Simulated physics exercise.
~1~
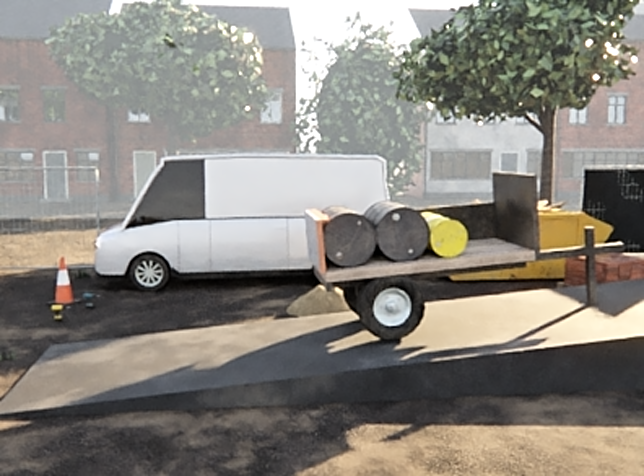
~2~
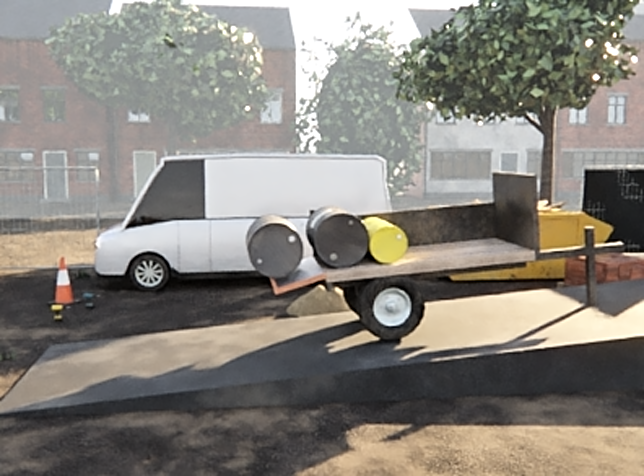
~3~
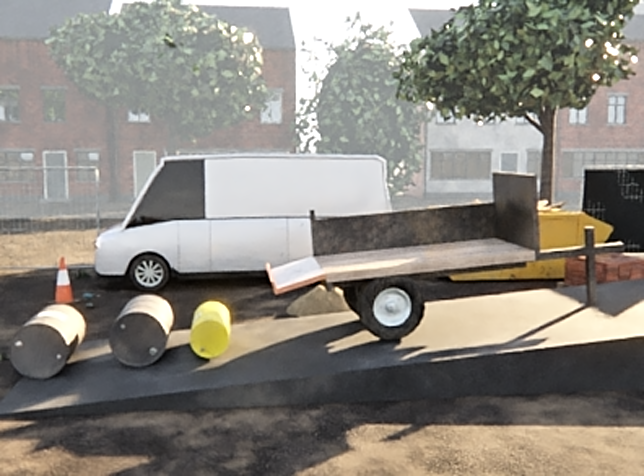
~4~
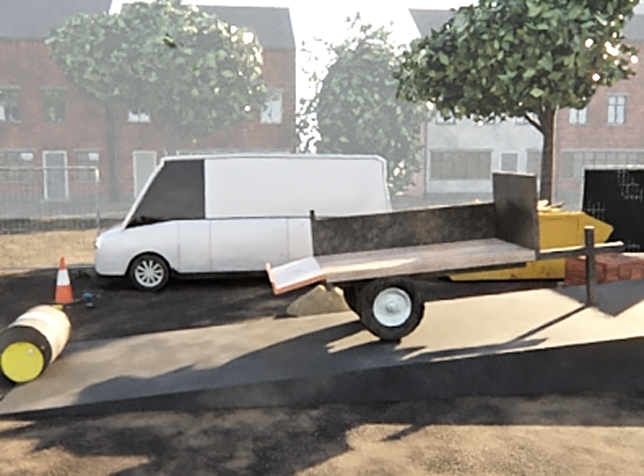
A trailer parked on a ramp had its tailgate drop open, and the three drums on its bed, two dark and one yellow, rolled left off the end and down the slope, with the yellow one last seen low at the left edge.
